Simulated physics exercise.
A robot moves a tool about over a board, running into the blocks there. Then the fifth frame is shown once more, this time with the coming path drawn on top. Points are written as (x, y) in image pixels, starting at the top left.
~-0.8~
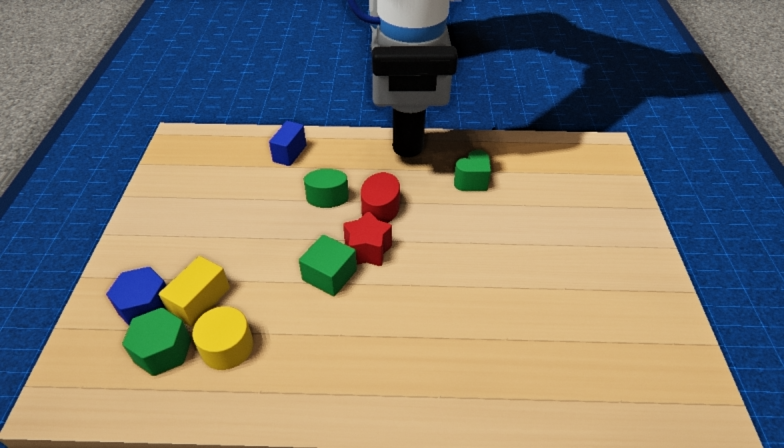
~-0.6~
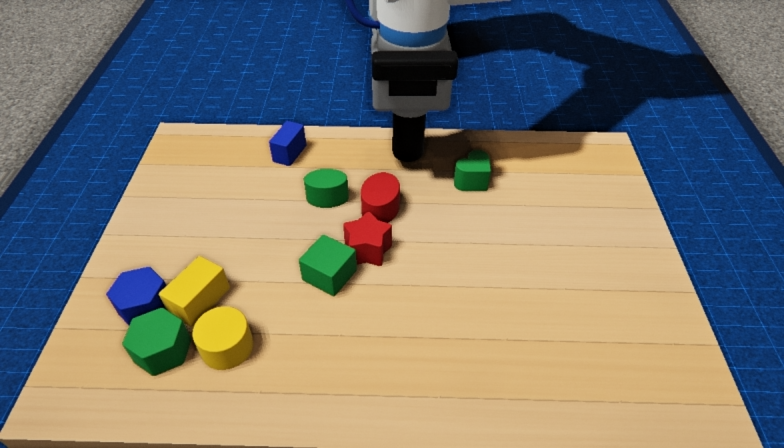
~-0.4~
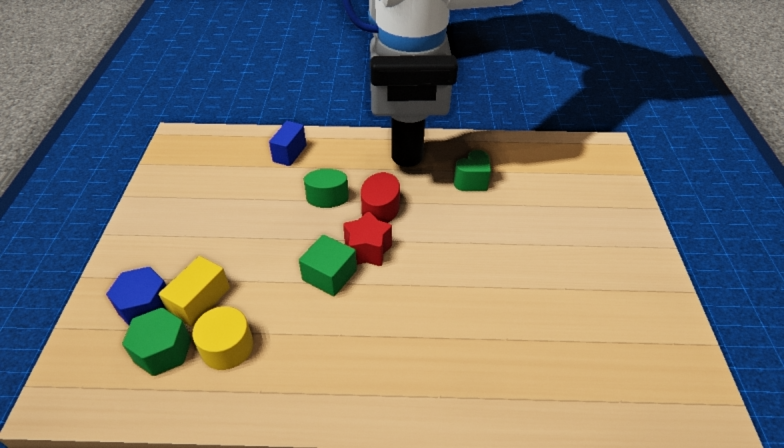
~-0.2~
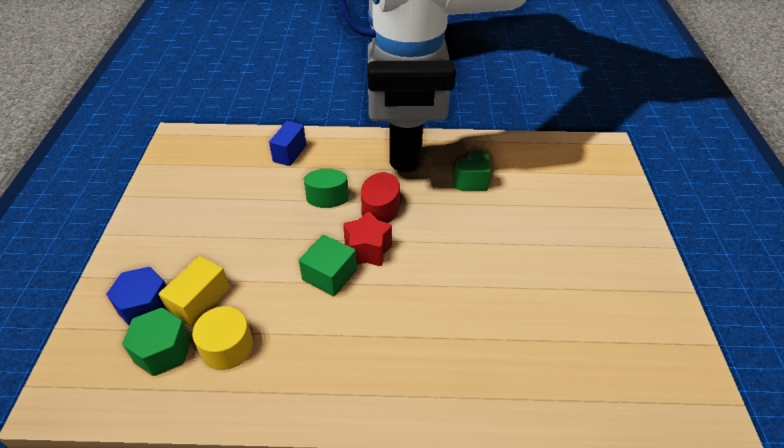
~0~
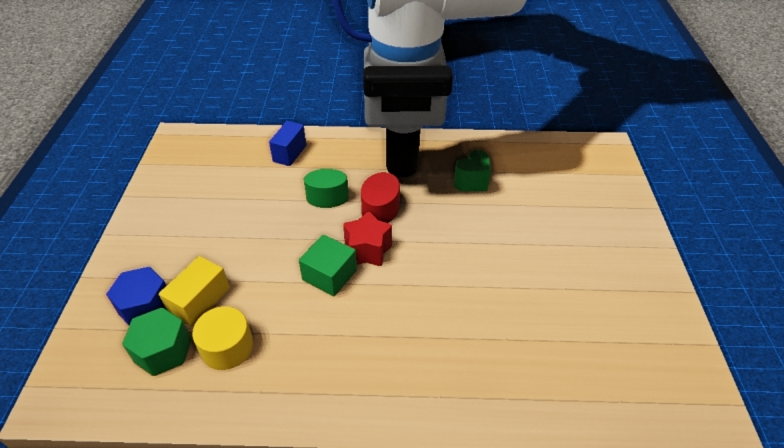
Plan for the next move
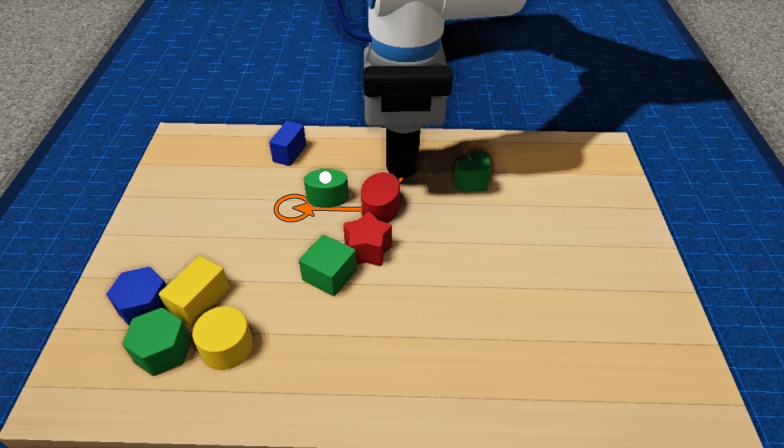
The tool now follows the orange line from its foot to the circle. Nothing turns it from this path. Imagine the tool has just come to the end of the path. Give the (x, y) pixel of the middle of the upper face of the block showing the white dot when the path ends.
(278, 164)
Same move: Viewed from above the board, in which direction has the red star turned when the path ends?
From above, it turns counterclockwise.
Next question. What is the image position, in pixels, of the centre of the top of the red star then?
When the path ends, it will be at (359, 246).
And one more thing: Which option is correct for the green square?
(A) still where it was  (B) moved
B.
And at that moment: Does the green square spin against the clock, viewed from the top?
I believe not.
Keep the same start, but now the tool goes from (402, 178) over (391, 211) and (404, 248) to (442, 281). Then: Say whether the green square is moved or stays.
At the moment the path ends, the green square no longer stands where it did.
Path on the board, from (402, 178) through (380, 203) and (338, 209) to (293, 208); the dot is on the green elliptical block.
The first path, step by step. One third of the way, tool at (380, 194); green square at (322, 265), turned 20° clockwise; red star at (360, 241), turned 45° anticlockwise; red elliptical block at (356, 208).
Two thirds of the way, tool at (337, 200); green elliptical block at (307, 174), turned 15° clockwise; green square at (320, 269), turned 25° clockwise; red star at (359, 246), turned 75° anticlockwise; red elliptical block at (330, 219), turned 30° anticlockwise.
At the end, tool at (291, 199); green elliptical block at (278, 164), turned 65° clockwise; green square at (320, 269), turned 25° clockwise; red star at (359, 246), turned 75° anticlockwise; red elliptical block at (330, 219), turned 30° anticlockwise.
